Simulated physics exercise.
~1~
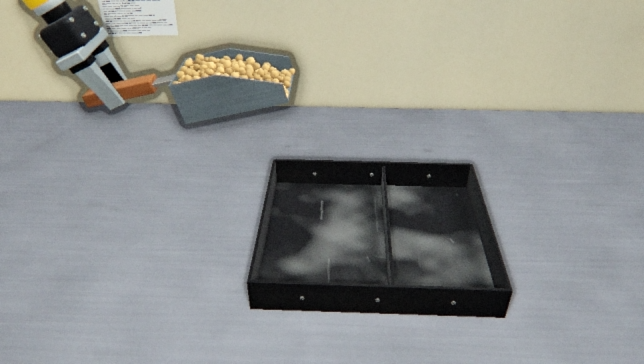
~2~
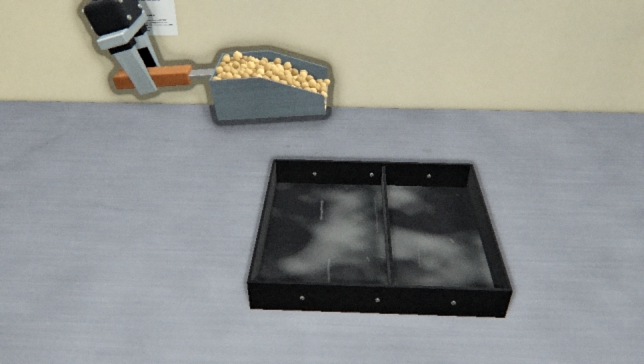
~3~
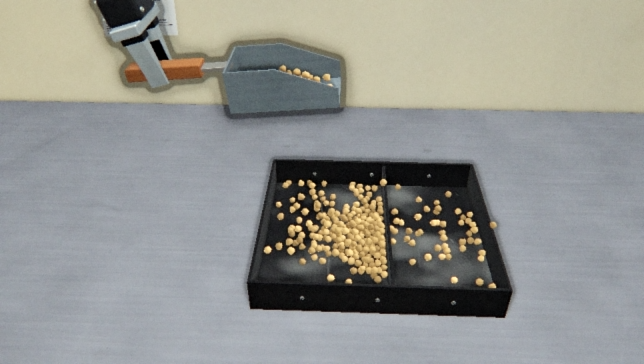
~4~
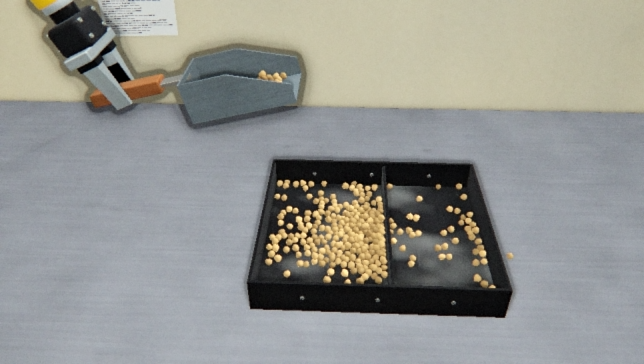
On a grey table against a cream wall, a robot gripper moved a scoop heaped with chickpeas rightward, and most of them spilled into a black divided tray, mainly its left part, before the scoop drew back left with a few still inside.
